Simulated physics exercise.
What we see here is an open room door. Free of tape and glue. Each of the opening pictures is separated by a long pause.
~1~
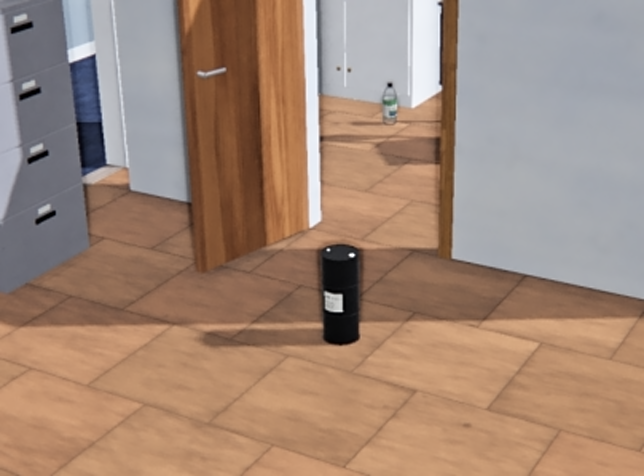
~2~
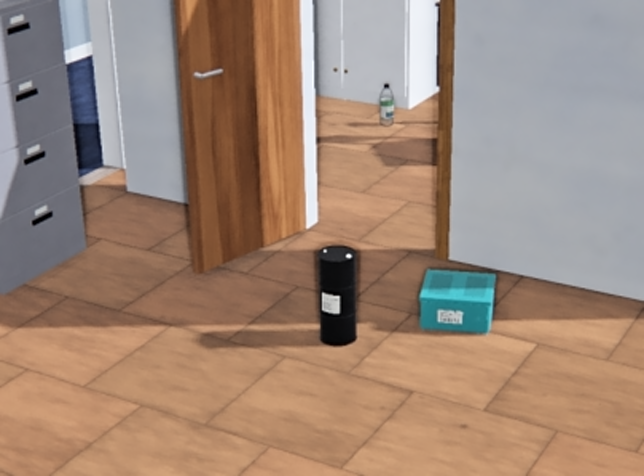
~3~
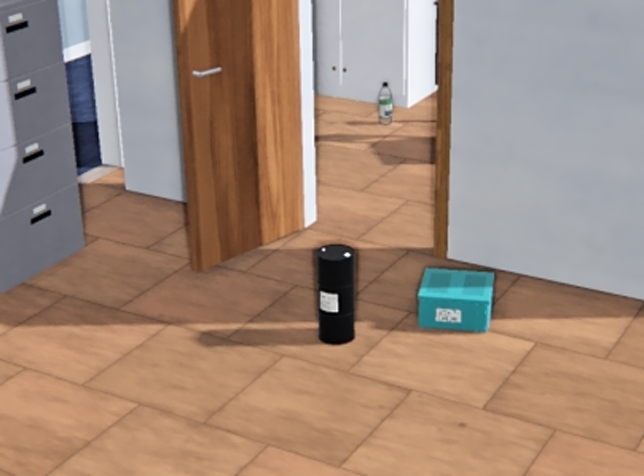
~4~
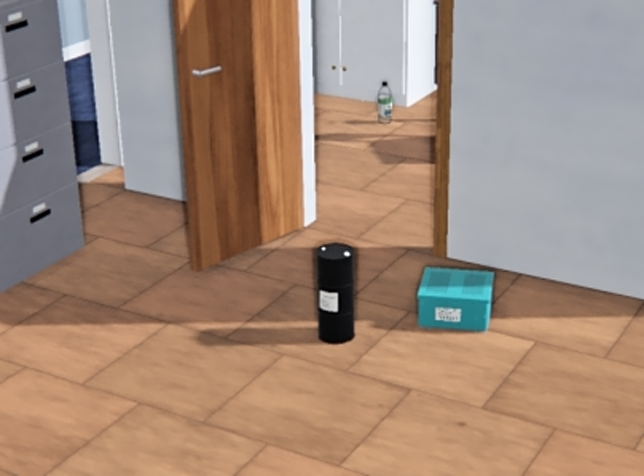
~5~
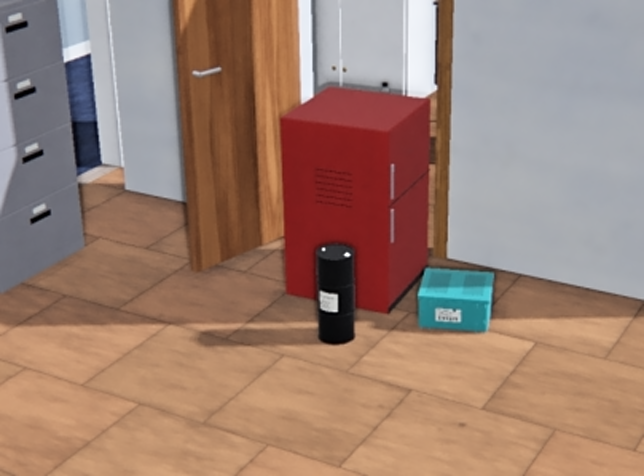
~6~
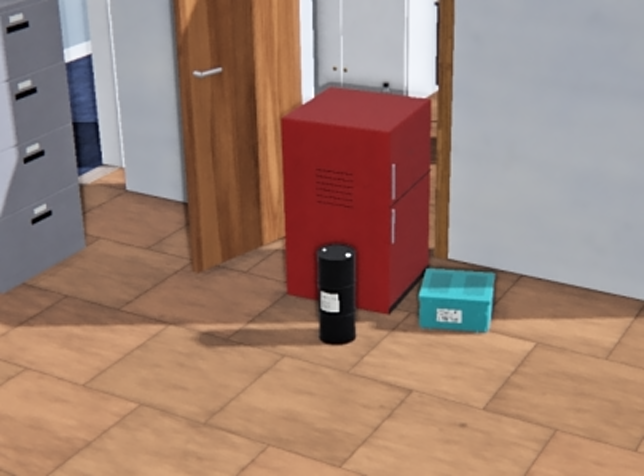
In the video, a black canister stands on a tiled floor near a wide-open wooden door; a turquoise tote appears to its right, then a large red appliance appears behind them, while the door stays still.
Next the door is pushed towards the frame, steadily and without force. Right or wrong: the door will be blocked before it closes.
Right.
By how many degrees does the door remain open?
It comes to about 65°.
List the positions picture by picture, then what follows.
The first picture shows door wide open and still; black canister (341, 295).
The second picture shows door wide open and still; black canister (338, 296); turquoise tote (458, 302).
The third picture shows door wide open and still; black canister (336, 295); turquoise tote (456, 301).
The fourth picture shows door wide open and still; black canister (336, 294); turquoise tote (456, 300).
The fifth picture shows door wide open and still; black canister (336, 295); turquoise tote (456, 300).
The sixth picture shows door wide open and still; red appliance (358, 198); black canister (337, 295).
Then, 0.60 s later than the last frame, open by 93°.
Then, 1.00 s later than the last frame, open by 76°.
When it is over, open by 66°; all 3 as before. End places, in pixels of the last picture, red appliance near (360, 198).
